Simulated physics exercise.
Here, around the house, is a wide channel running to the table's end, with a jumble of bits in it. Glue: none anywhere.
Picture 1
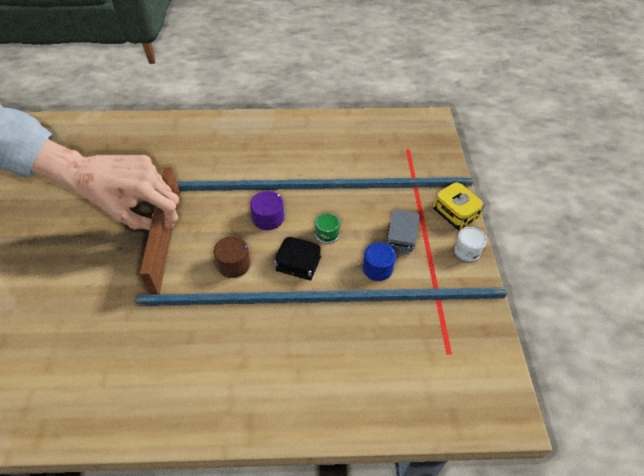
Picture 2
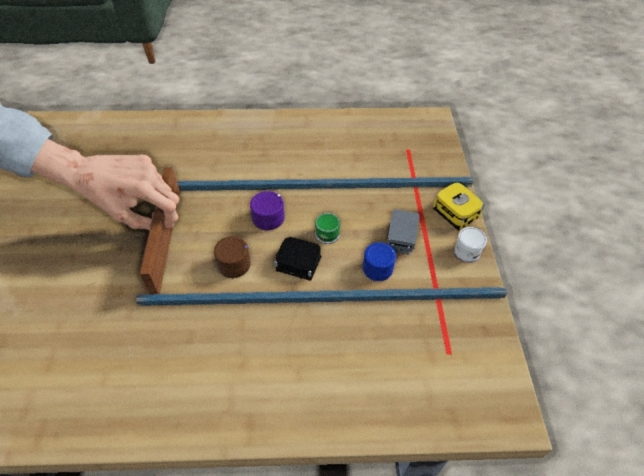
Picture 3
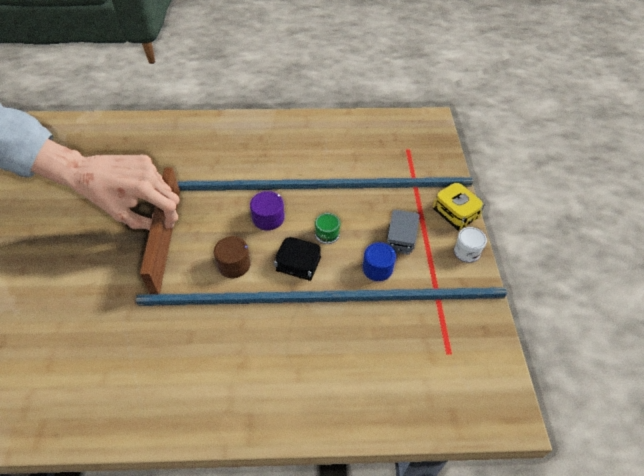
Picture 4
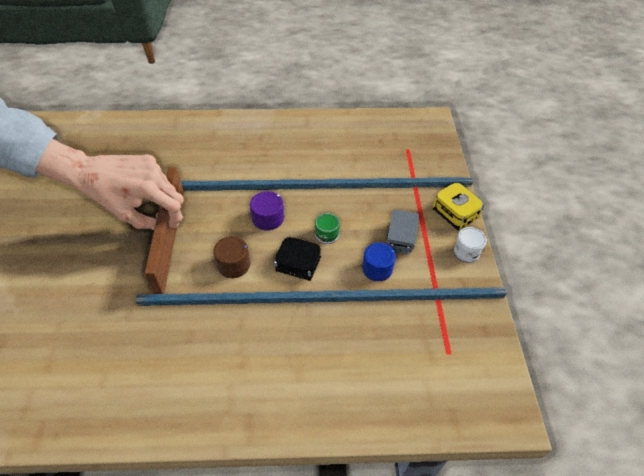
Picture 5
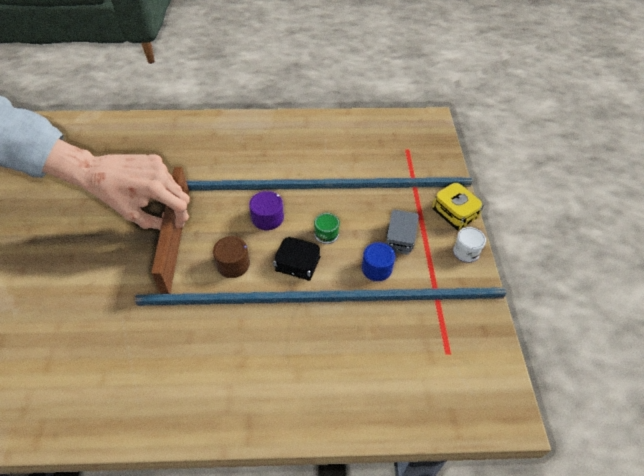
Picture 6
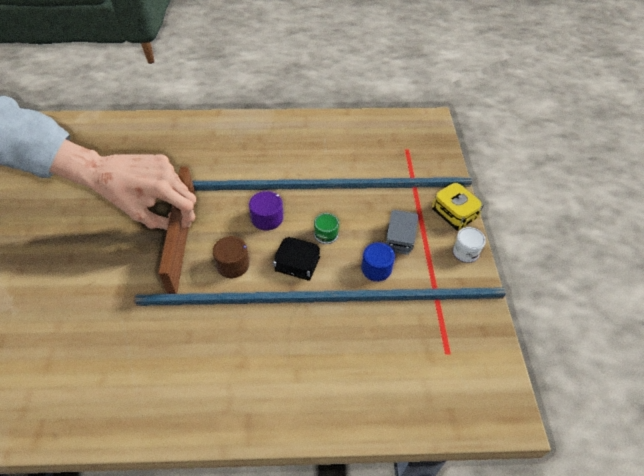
A hand in a light blue sleeve slides an upright reddish-brown board slightly rightward along a wooden table, seen from above at an angle in a room with grey carpet. Between two blue rails sit brown, purple, black, green, blue and grey objects, with a yellow case and white pot beyond a red line at right. Only the hand and board move, slowly, without touching the objects, while the camera stays still.
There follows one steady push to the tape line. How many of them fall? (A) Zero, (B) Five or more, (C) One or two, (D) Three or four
C, one or two.
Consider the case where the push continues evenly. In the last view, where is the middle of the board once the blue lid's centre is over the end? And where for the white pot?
The middle is at (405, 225) when it's the blue lid, and at (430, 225) when it's the white pot.
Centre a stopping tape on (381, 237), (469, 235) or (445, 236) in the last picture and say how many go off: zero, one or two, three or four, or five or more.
Taking the tapes one after another, the count is none, then 5 or more, then 3 or 4.
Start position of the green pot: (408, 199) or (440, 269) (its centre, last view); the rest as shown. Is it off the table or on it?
In that order, it survives; is lost.
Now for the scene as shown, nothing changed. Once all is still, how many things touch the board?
3.
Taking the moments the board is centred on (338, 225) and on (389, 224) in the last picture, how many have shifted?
I count 5 first and 6 after.
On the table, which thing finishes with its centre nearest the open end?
The white pot winds up nearest.
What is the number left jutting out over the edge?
In total, 3 of them.
Soon after, none off yet; white pot at rest near (469, 245); yellow case at rest near (457, 206); grey case at rest near (402, 232).
At rest, the number that fall off is one or two; fallen, blue lid.
